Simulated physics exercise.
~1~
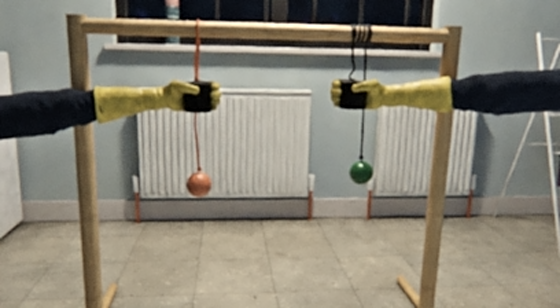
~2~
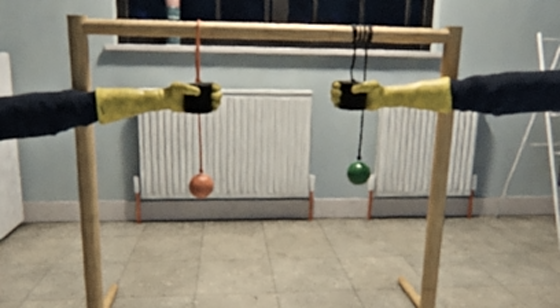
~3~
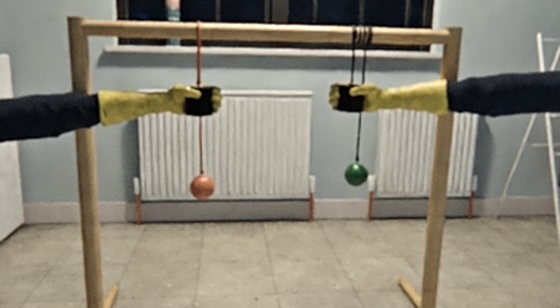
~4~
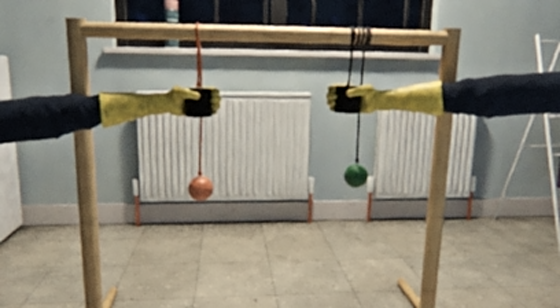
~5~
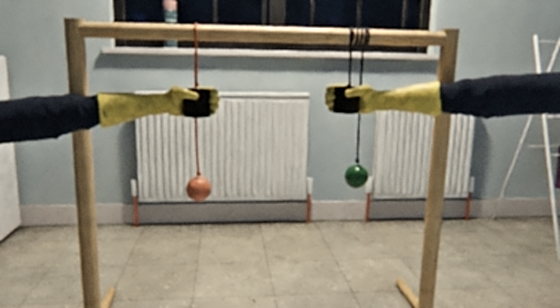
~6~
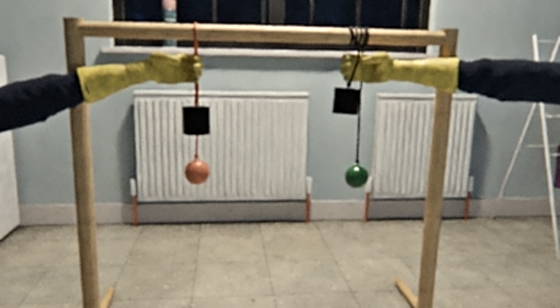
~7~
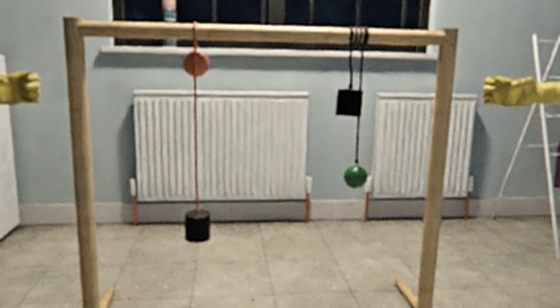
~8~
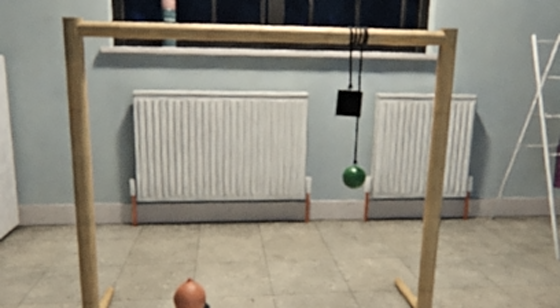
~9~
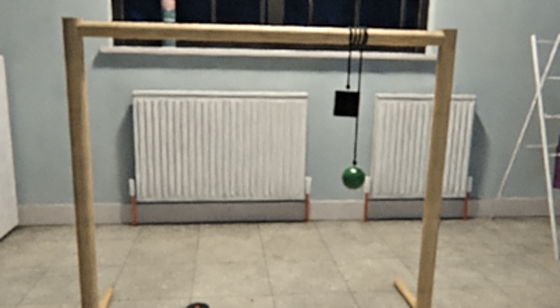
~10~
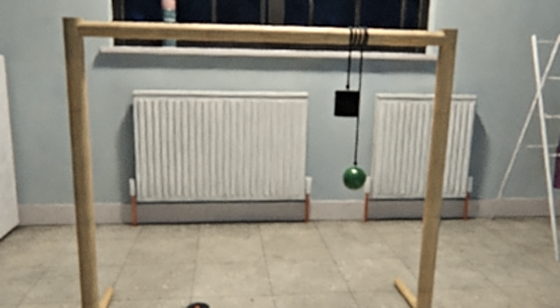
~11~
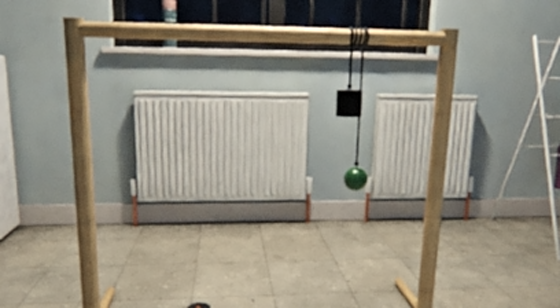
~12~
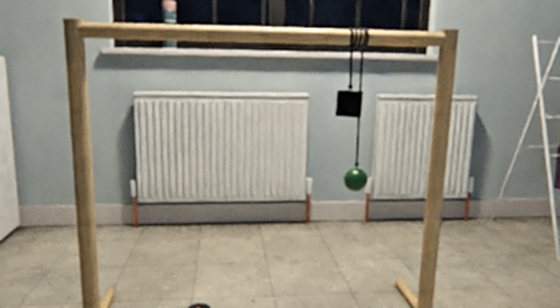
In a tiled room, gloved hands releasing two black blocks on a rail, the left dropping to the floor, the right staying hung.
